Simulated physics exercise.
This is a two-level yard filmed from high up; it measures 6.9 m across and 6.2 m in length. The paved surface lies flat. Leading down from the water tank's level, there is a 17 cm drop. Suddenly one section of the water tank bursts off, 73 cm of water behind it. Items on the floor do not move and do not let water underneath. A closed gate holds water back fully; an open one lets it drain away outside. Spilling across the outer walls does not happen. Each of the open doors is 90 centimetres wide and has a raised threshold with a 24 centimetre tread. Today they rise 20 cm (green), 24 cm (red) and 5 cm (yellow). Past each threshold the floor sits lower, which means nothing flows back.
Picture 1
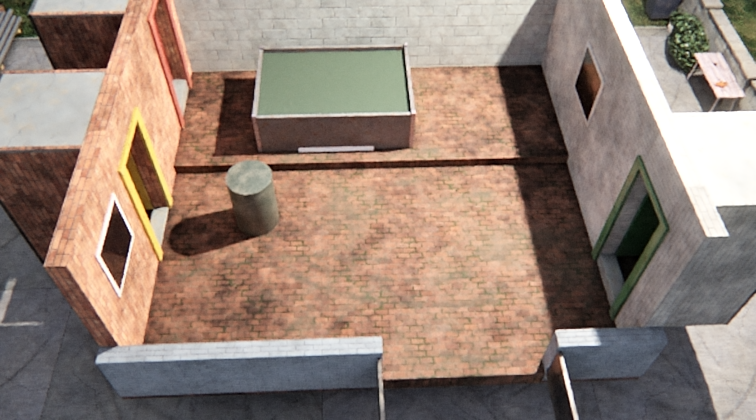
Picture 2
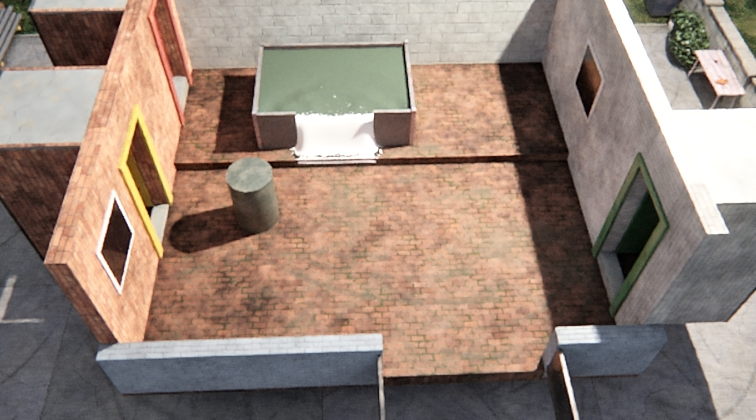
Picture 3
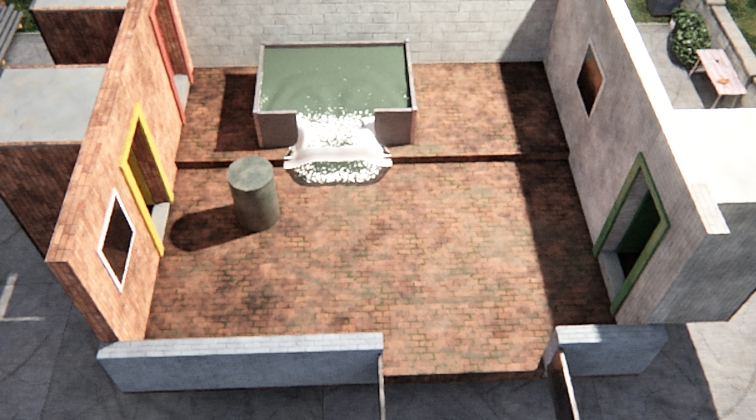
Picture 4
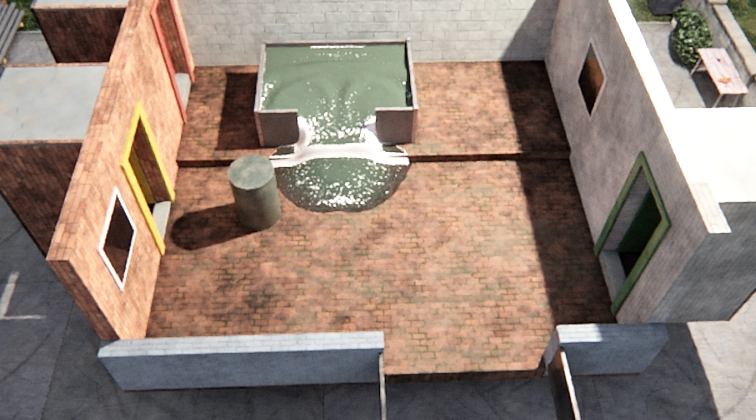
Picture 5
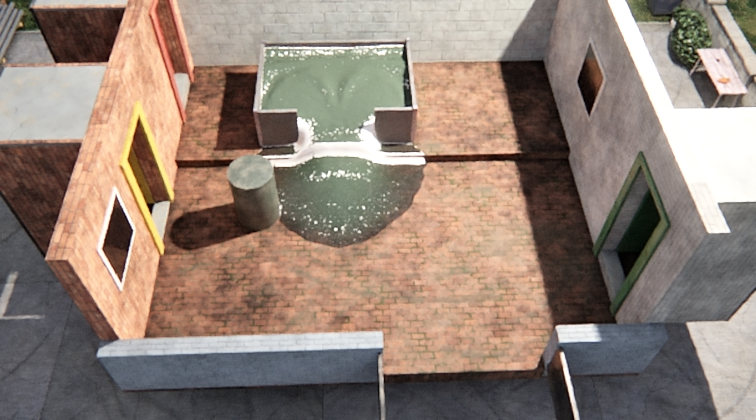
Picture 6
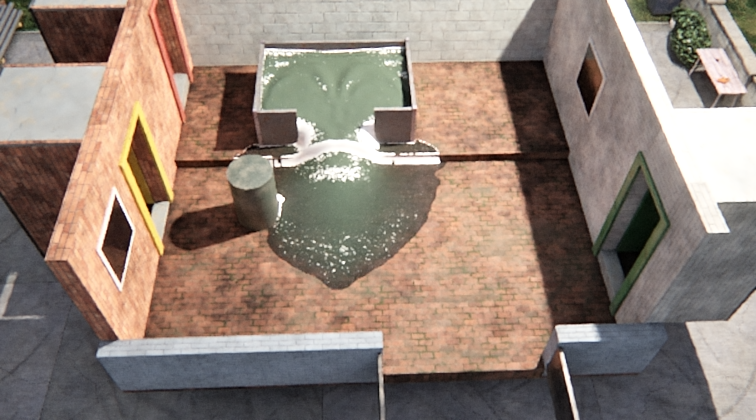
A two-level yard paved in reddish brick lies between brick, white and grey walls, seen from high above by a still camera. A rectangular tank of dark green water sits on the upper level at the back, a grey-green cylinder stands below it, and yellow, red and green doorways open at the sides. The tank's front section gives way, and foaming water pours down the step, fanning forward across the bricks and reaching the cylinder.
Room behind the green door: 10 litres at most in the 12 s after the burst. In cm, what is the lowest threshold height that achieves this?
About 7 cm.
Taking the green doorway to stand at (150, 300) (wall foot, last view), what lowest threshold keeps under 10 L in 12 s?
It needs about 18 cm.
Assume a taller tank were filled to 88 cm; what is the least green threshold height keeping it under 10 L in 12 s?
Roughly 9.0 centimetres would do it.
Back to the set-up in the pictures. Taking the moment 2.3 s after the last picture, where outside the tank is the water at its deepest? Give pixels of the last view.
Around pixel (152, 366).
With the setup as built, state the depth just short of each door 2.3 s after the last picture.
The green door has 4 cm, the red door 0 cm and the yellow door 7 cm.
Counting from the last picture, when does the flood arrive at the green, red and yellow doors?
Log: Green = 2.0 s, red = not within the 12 s, yellow = 1.0 s.
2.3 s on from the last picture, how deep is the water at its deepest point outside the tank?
Around 35 centimetres.
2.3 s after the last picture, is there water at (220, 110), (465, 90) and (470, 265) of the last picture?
Taking the spots one by one: Untouched, untouched, swamped.
Then, 0.7 s after the last picture water covers 35 % of the floor, deepest (42 cm) near (332, 146); it has not reached the green door.
Then, 2.3 s after the last picture water covers 50 % of the floor, deepest (35 cm) near (152, 366); 4 cm at the green door, 0 litres in over its 20 cm threshold.
Then, 11.3 s after the last picture water covers 70 % of the floor, deepest (10 cm) near (576, 194); 9 cm at the green door, 0 litres in over its 20 cm threshold.
At the green door as built, the water peaked near 10 cm, 10.7 s after the last picture.
With a threshold of 6.5 cm, 15 litres would have come in within the 12 s; with 8 cm, 4 litres. So under 10 litres takes about 7 cm.
